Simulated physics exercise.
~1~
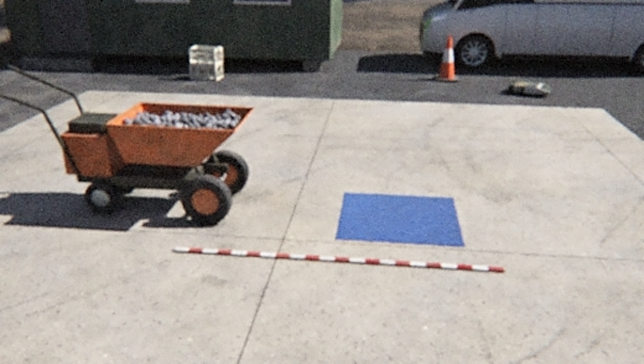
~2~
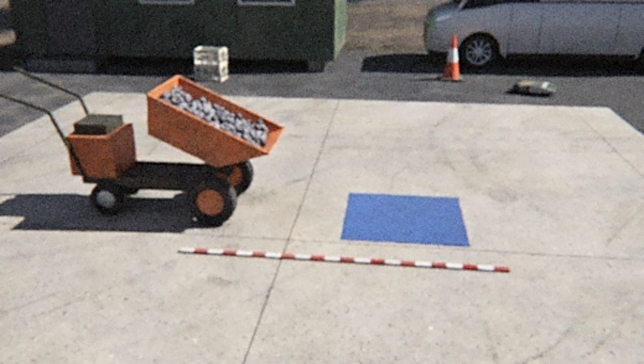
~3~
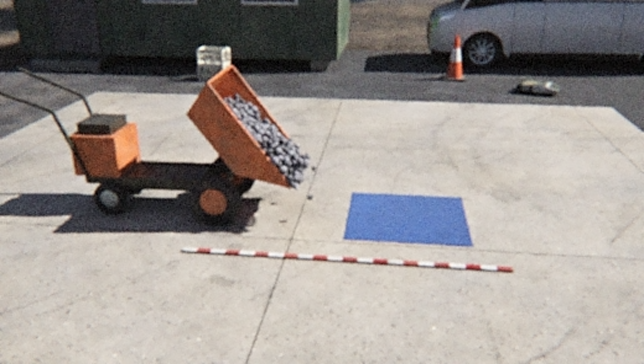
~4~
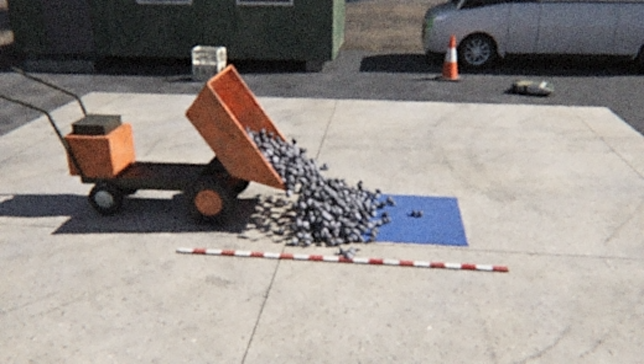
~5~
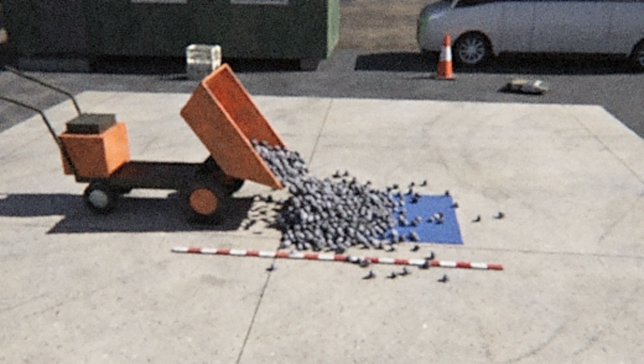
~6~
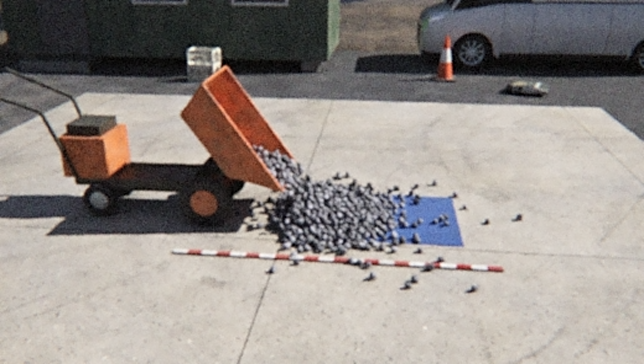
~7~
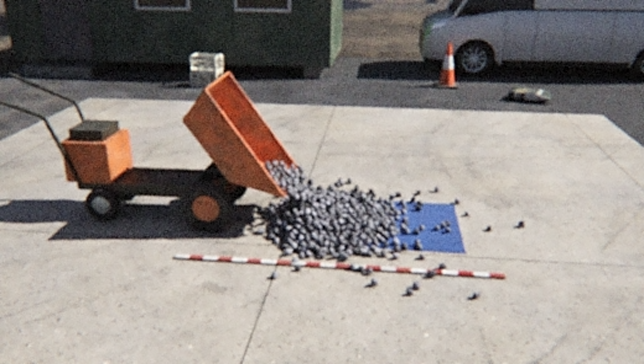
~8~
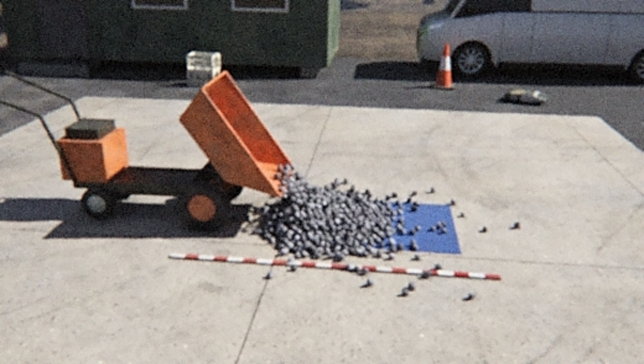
On a concrete yard, an orange barrow tips grey stones into a heap partly covering a blue sheet.
